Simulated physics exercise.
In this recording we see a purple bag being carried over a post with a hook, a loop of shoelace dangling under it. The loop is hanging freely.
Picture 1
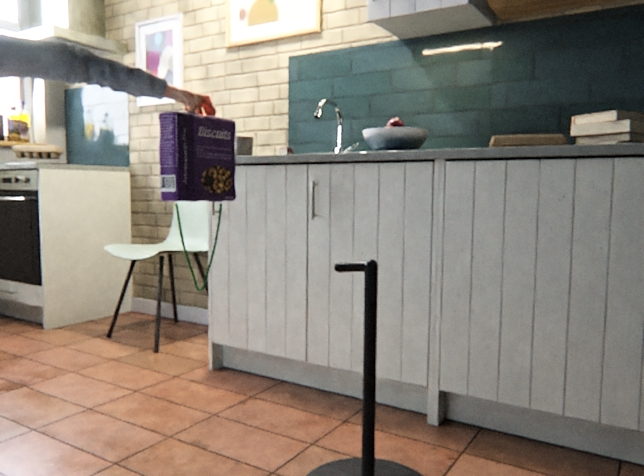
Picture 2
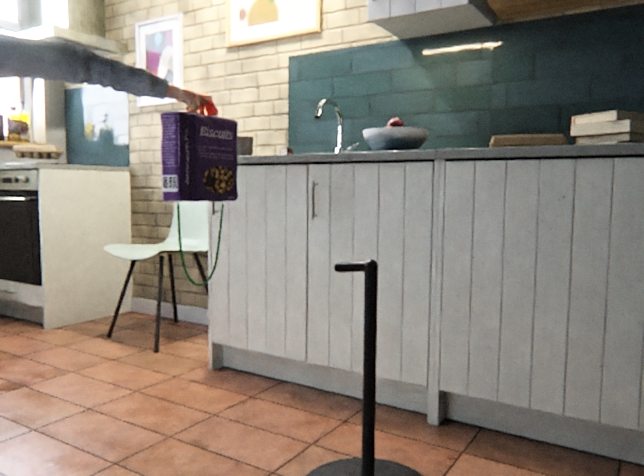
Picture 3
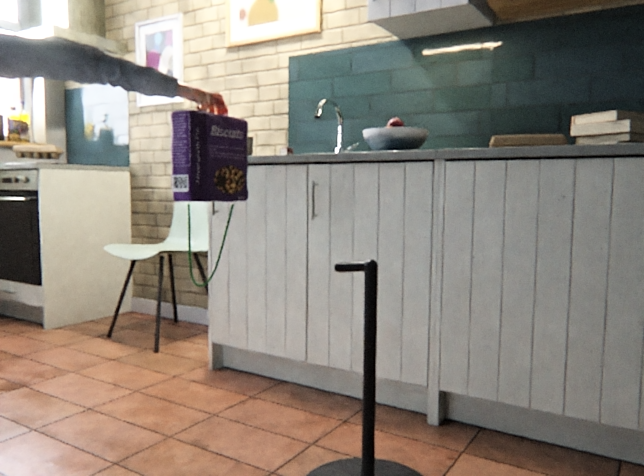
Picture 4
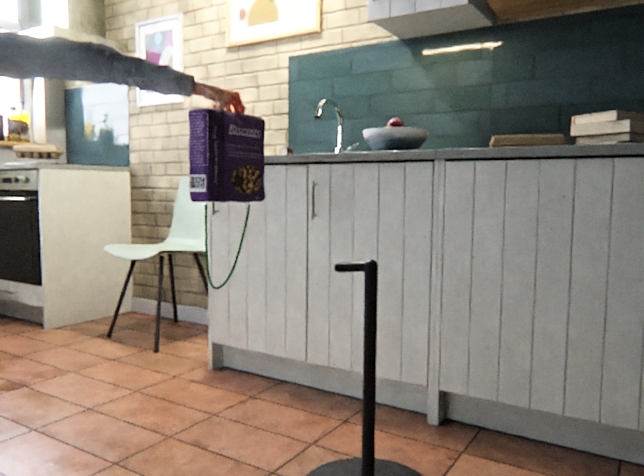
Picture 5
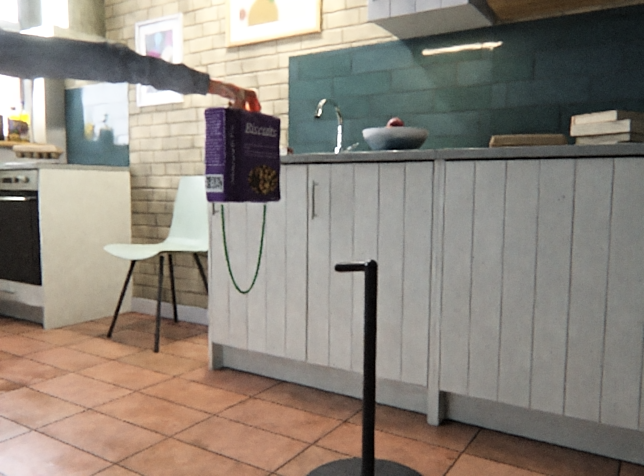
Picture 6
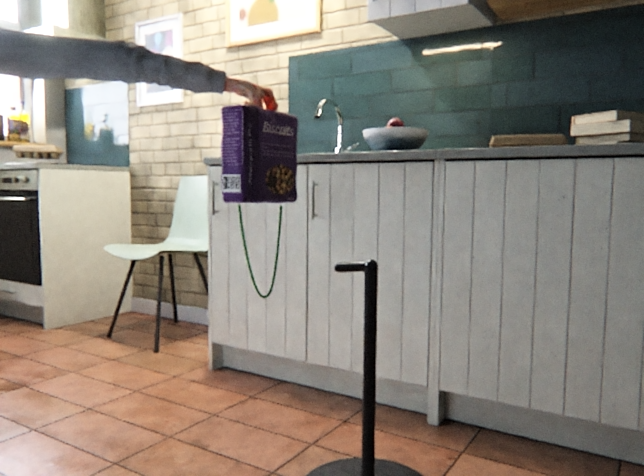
Purple bag with a dangling green loop being carried slowly rightward by an outstretched arm towards a black hooked post in a kitchen.
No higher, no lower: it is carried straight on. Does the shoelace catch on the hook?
Most likely it will be held back at the post.
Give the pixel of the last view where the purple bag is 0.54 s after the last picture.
At (316, 155) by that time.
Then, 0.54 s later than the last view, bag nearing the post near (315, 155).
Then, 1.12 s later than the last view, bag over the post near (383, 153).
Finally, bag past the post near (451, 151); loop tight round the post, hand stopped. The purple bag is jerked back by its loop.
